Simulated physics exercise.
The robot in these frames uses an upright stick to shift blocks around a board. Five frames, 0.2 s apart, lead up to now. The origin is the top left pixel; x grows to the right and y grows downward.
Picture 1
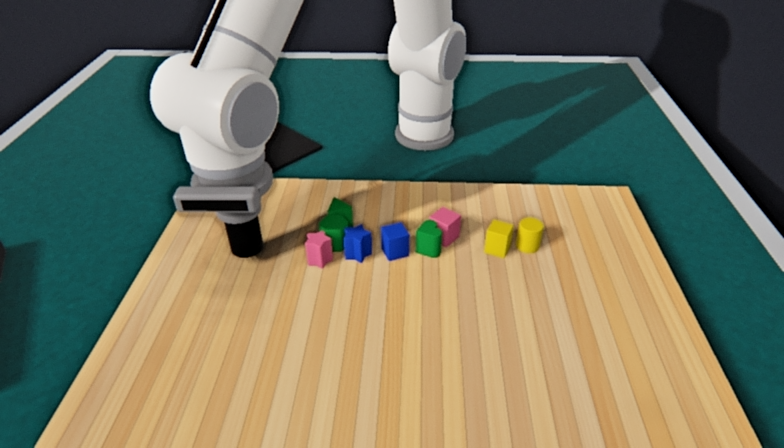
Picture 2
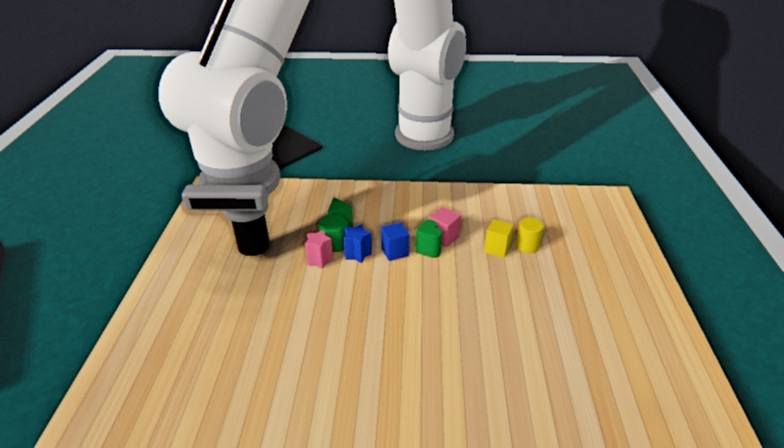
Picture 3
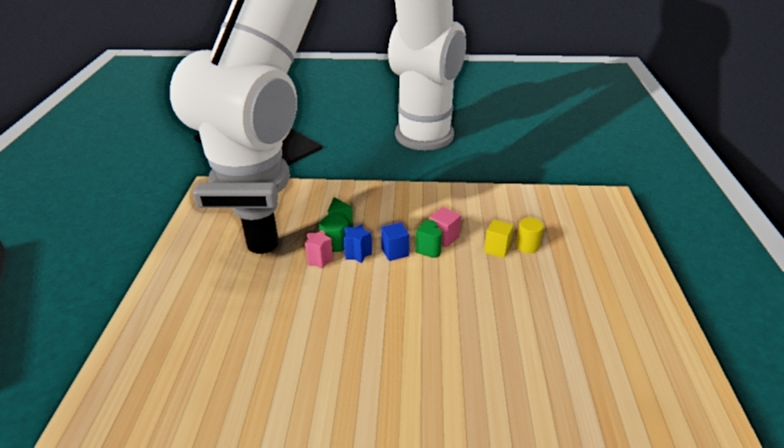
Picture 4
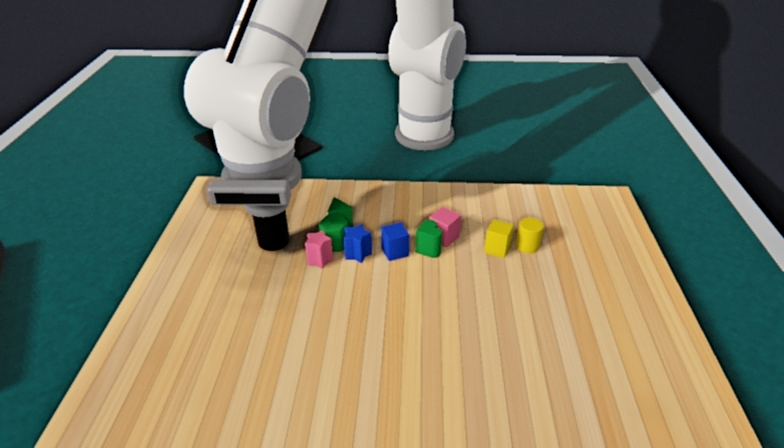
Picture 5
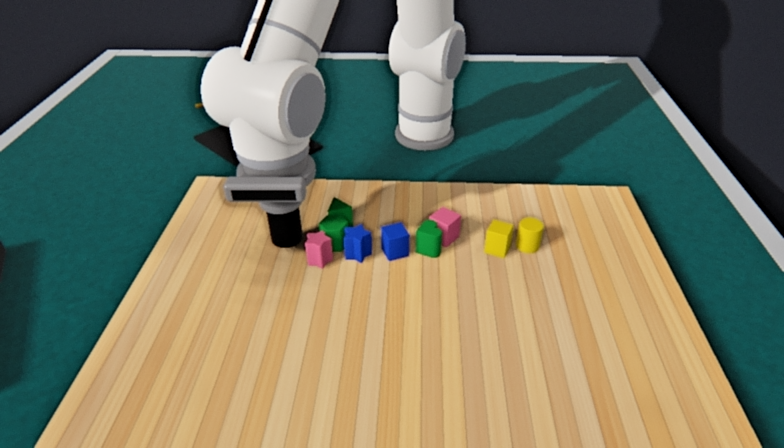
On a wooden board, a white robot arm moving its black stick rightward toward a row of small coloured blocks sitting still.
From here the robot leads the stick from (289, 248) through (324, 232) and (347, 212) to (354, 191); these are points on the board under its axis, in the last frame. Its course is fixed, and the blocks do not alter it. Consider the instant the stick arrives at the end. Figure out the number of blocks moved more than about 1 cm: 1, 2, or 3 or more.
I'd say two blocks get moved.
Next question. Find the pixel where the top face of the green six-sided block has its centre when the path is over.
I'd place it at (349, 219), taking the centre of its top.
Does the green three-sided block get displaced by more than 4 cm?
It seems so.
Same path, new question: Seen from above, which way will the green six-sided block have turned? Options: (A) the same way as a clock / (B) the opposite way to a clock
My pick is A.
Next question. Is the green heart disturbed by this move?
My prediction: It remains in place.
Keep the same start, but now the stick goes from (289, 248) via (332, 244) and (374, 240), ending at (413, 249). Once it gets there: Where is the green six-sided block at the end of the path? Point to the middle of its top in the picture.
Close to (426, 211).
On the path given first. One third of the way, stick at (324, 223); green six-sided block at (348, 219), turned 40° clockwise; green three-sided block at (346, 200); blue star block at (361, 234).
Two thirds of the way, stick at (346, 203); green six-sided block at (349, 219), turned 50° clockwise; green three-sided block at (371, 184), turned 25° clockwise; blue star block at (361, 234).
At the end, stick at (354, 182); pink star block not moved; green six-sided block at (349, 219), turned 50° clockwise; green three-sided block at (377, 179), turned 85° clockwise; blue star block at (361, 234); green heart not moved.
